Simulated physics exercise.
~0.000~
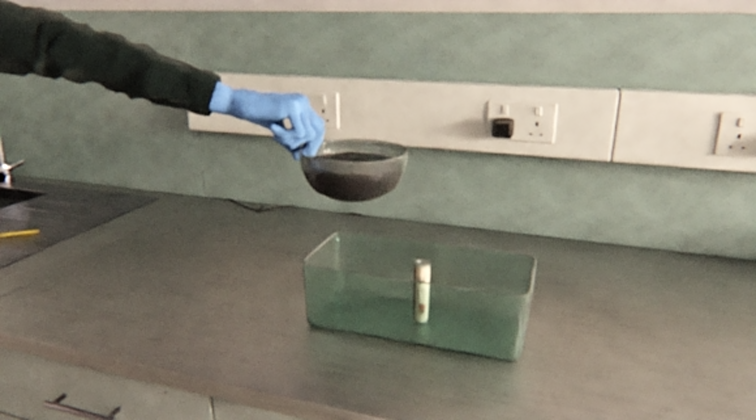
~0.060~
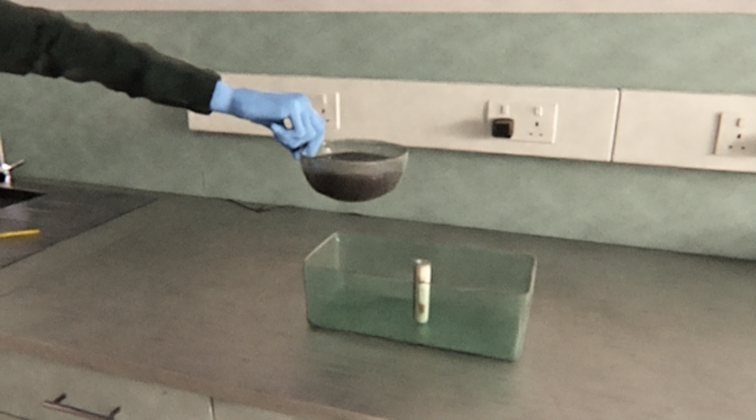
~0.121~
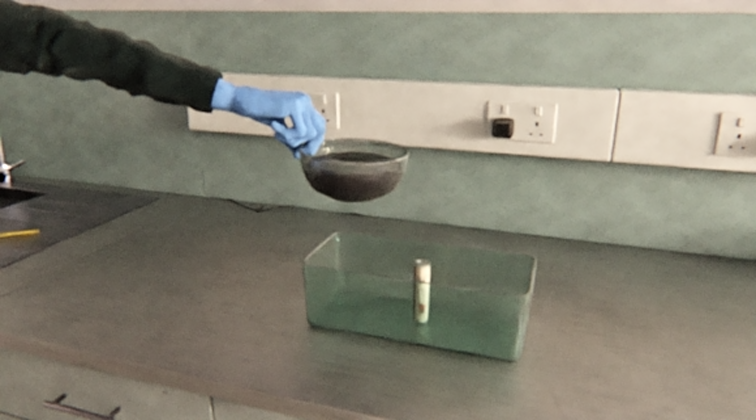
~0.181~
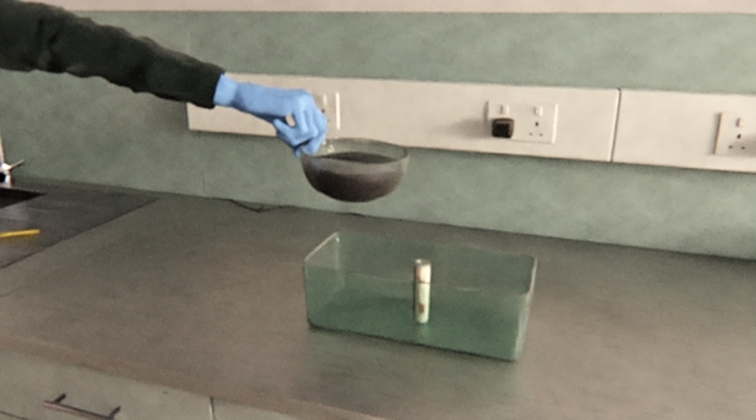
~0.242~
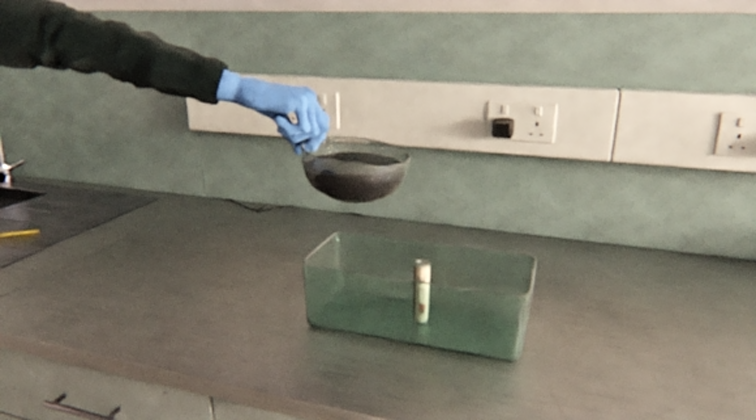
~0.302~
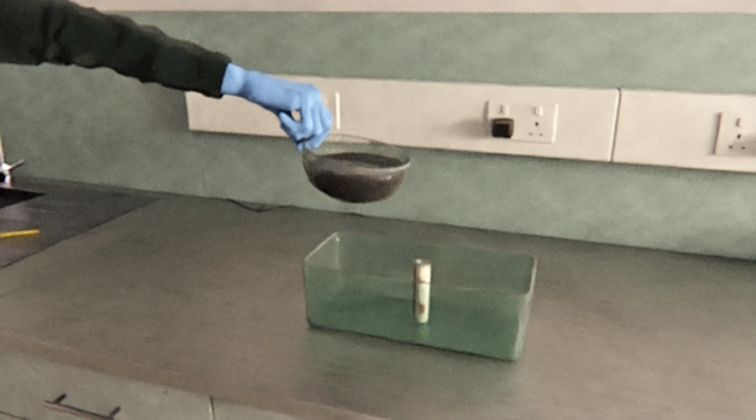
A blue-gloved hand holding a glass bowl of dark liquid above a long clear basin, then slowly tilting it slightly rightward.
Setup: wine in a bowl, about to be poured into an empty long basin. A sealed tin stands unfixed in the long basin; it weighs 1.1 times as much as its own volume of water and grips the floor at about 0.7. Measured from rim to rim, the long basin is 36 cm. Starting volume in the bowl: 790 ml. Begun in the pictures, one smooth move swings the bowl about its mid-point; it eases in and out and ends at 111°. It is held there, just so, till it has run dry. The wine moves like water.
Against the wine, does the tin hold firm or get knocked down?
It holds firm.
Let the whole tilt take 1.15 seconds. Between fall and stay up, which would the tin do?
The tin stays on its base.
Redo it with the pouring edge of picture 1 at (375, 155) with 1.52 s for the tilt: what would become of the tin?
After that, the tin overturns.
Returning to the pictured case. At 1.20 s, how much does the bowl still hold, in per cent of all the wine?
2 %.
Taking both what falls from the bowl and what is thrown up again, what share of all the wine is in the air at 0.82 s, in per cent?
About 32 per cent.
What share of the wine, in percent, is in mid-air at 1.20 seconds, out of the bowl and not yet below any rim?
Something like 5 per cent is in the air then.
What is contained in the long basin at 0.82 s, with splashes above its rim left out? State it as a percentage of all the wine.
Roughly 22 per cent.
After 0.82 s the tilt is 62° and 45 per cent is still to pour; the tin stands where it began.
After 1.20 s the tilt is 99° and 2 per cent is still to pour; the tin stands where it began.
After 1.59 s the tilt is 111° and 0 per cent is still to pour; the tin stands where it began.
After 2.02 s the tilt is 111° and 0 per cent is still to pour; the tin stands where it began.
In the end the tin stands where it began.
